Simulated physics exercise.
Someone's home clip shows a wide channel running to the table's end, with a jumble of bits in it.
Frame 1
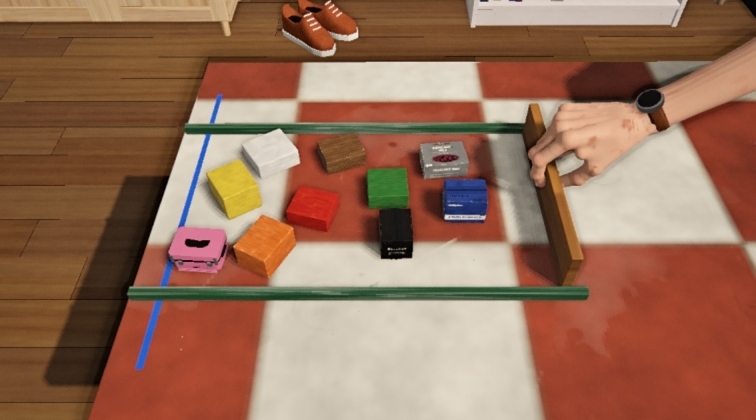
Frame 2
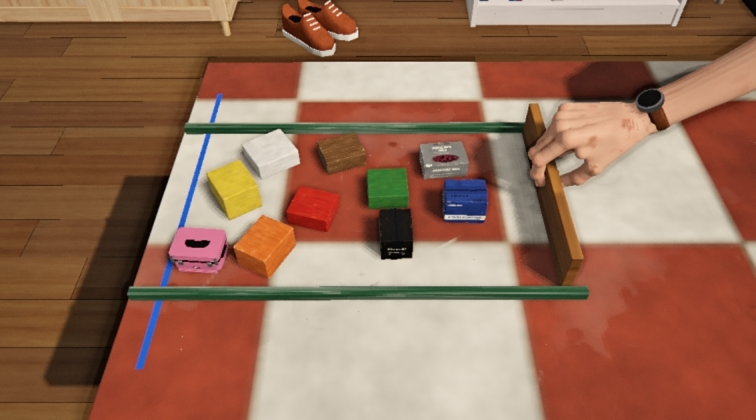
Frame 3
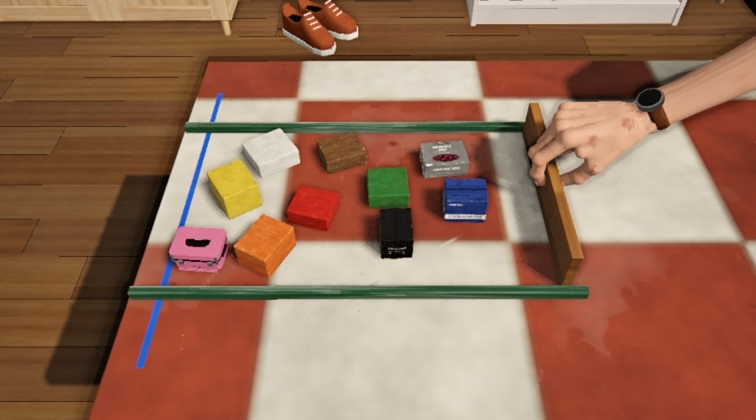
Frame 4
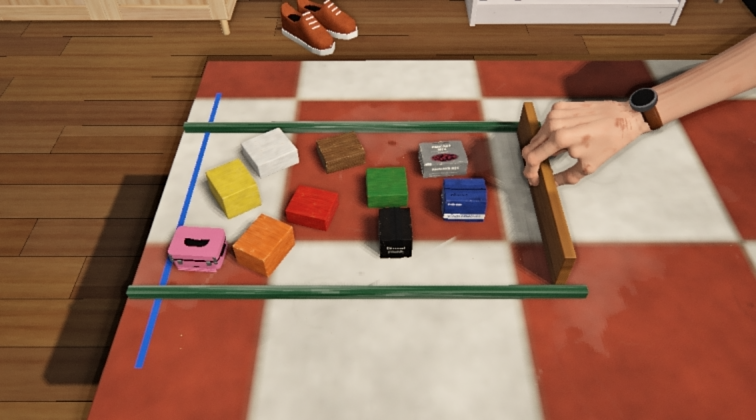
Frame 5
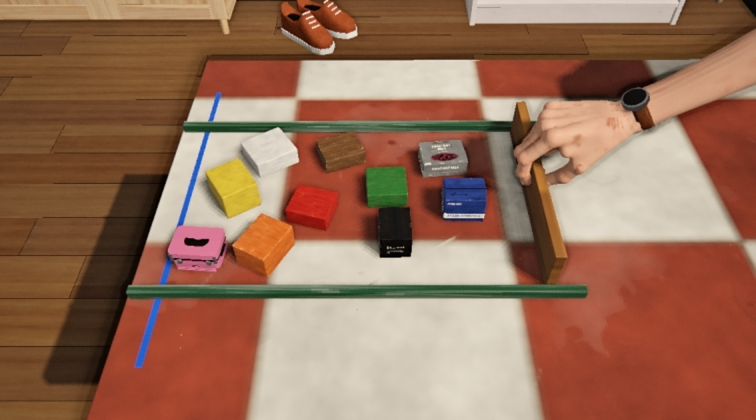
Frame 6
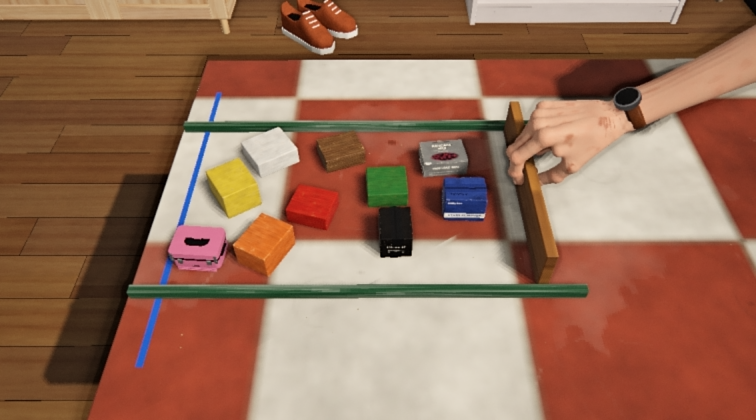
A hand slides a wooden board slightly left toward colored blocks between two green strips.
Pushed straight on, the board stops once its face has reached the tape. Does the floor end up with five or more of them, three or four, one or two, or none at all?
The floor ends up with five or more.
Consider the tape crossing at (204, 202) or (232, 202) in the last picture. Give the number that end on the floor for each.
Respectively 6 and 3.
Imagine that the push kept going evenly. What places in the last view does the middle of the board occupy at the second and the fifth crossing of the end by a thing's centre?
For the first, roughly (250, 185); for the next, roughly (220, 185).
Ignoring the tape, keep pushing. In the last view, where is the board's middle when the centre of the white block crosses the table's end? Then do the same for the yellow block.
Roughly at (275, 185) and roughly at (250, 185).
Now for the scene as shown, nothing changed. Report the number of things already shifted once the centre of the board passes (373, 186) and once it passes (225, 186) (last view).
One spot: 7. Other spot: 10.
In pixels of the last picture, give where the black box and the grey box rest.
You'll find the black box at roughly (156, 234) and the grey box at roughly (179, 148).
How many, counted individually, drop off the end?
In all, 7 of them.
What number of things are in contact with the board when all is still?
Number: 3.
Early on, none off yet; pink case at rest near (200, 249); yellow block at rest near (234, 188); white block at rest near (270, 152).
A while later, none off yet; pink case at rest near (200, 249); yellow block moving near (229, 185); white block travelled about its own width near (223, 147).
Further along, one off so far; pink case travelled about its own width near (131, 251); yellow block leaning a little near (149, 185); white block in the air near (164, 214).
Finally, the number that fall off is five or more; lost, green block, brown block, red block, orange block, white block, yellow block and pink case.
